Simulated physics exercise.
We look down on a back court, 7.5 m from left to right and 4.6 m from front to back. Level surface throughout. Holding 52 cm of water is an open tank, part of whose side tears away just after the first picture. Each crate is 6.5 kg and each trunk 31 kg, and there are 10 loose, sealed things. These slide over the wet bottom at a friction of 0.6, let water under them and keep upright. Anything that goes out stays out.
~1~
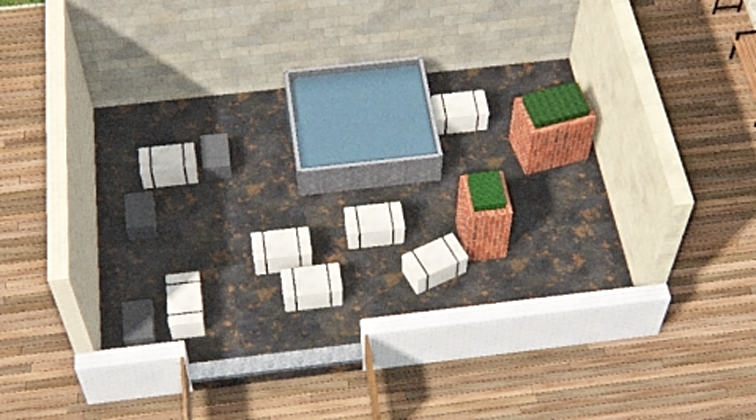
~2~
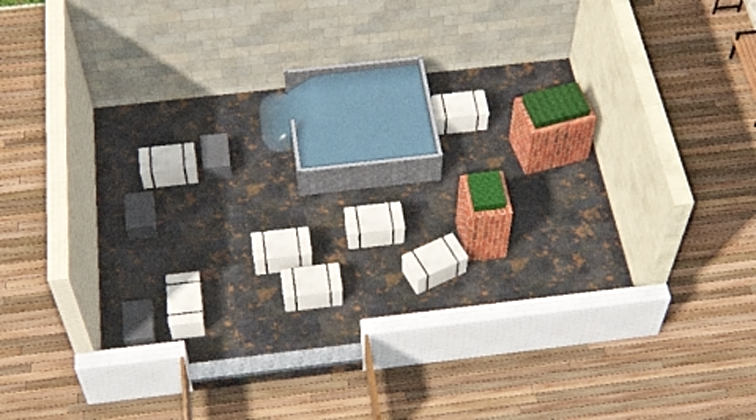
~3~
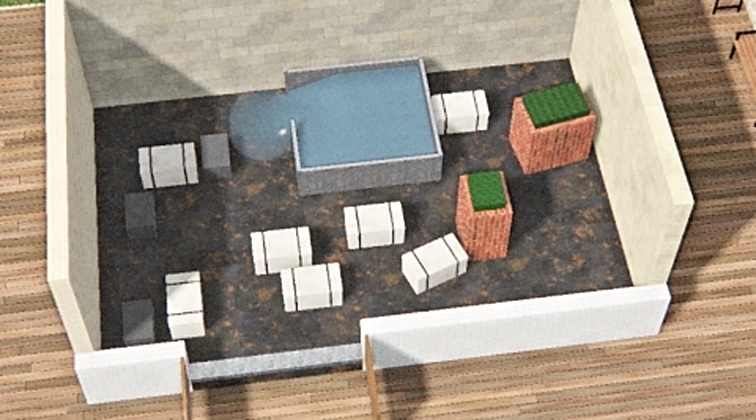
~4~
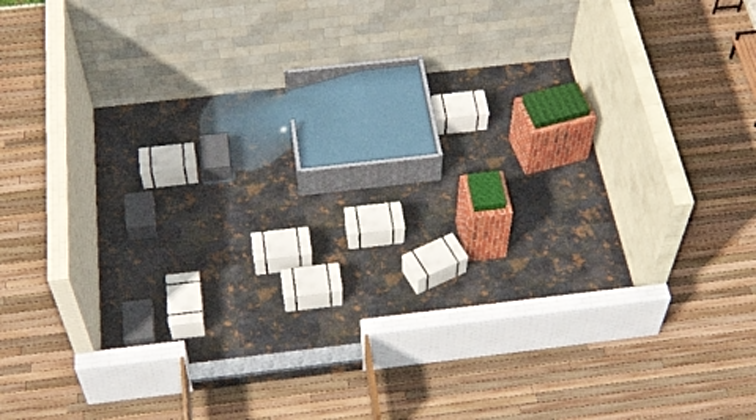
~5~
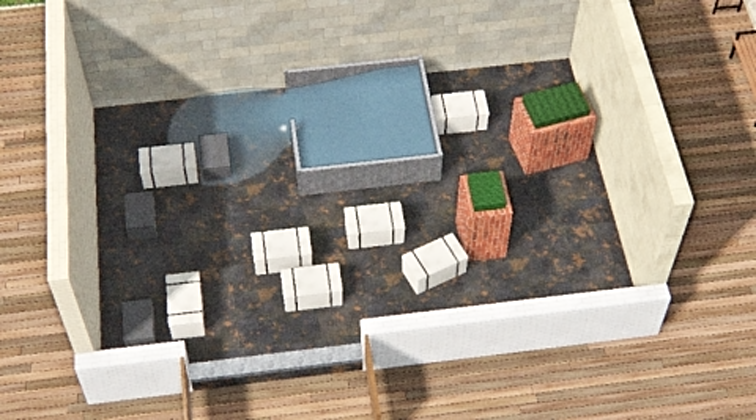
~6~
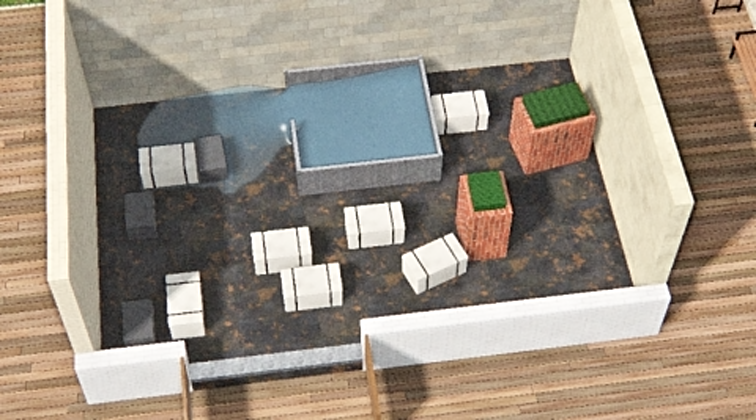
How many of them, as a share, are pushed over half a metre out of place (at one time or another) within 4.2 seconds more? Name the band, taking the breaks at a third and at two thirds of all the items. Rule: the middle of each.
The answer is the middle band, one to two thirds.
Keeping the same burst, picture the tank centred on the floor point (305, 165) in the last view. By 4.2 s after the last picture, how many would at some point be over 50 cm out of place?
Count: 4.
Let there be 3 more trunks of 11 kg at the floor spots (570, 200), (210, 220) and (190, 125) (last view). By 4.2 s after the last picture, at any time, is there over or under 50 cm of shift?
Going through them, I'd say falls short, exceeds it and finally exceeds it.
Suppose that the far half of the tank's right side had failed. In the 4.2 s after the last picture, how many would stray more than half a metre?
Then 1 of them would.
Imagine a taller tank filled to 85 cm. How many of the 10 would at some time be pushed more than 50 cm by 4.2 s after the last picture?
It would come to 6 of them.
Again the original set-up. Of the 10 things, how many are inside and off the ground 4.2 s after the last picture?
Count: 1.
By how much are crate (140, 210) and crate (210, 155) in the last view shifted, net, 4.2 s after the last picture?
Shifts in order: 150 cm; 60 cm.
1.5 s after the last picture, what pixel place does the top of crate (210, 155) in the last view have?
My estimate: Around (233, 177).
Then, 0.4 s after the last picture 0 of 10 are over 50 cm from their spots; 0 afloat.
Then, 1.5 s after the last picture 1 of 10 are over 50 cm from their spots; 0 afloat.
Then, 2.8 s after the last picture 3 of 10 are over 50 cm from their spots; 2 afloat.
Then, 4.2 s after the last picture 5 of 10 are over 50 cm from their spots, and 5 have been at some point; 1 afloat.
